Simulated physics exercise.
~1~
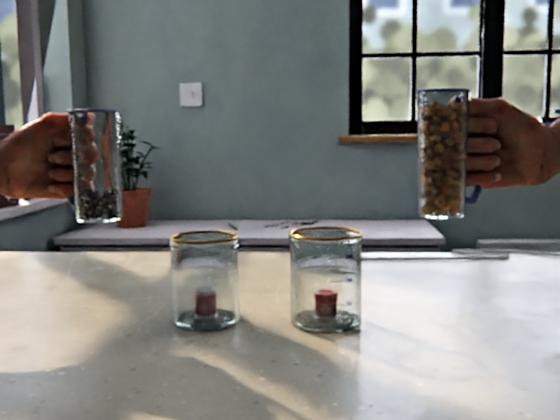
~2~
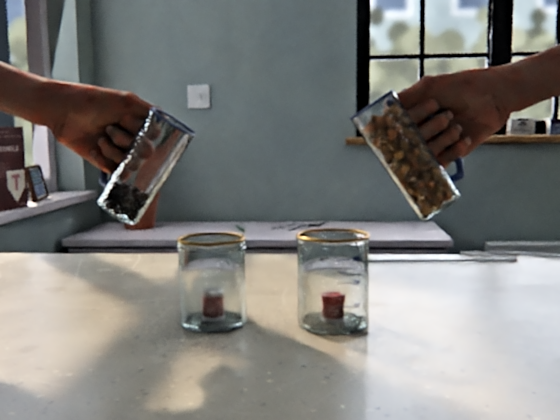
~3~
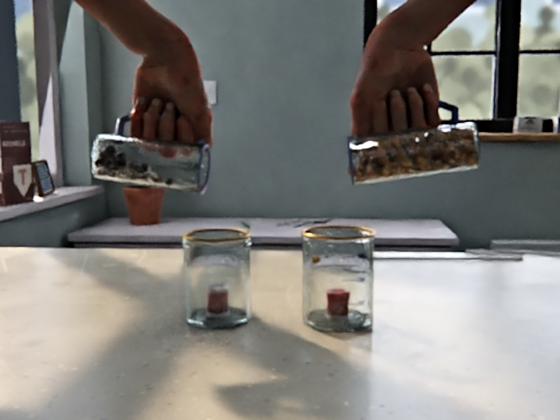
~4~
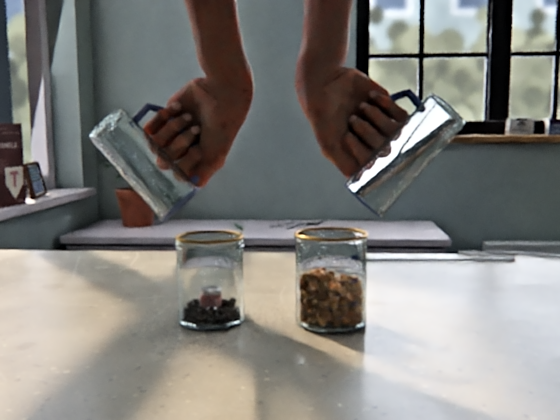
Two hands tipping cups of small loose pieces into glass containers, leaving the left red object showing and the right one covered.
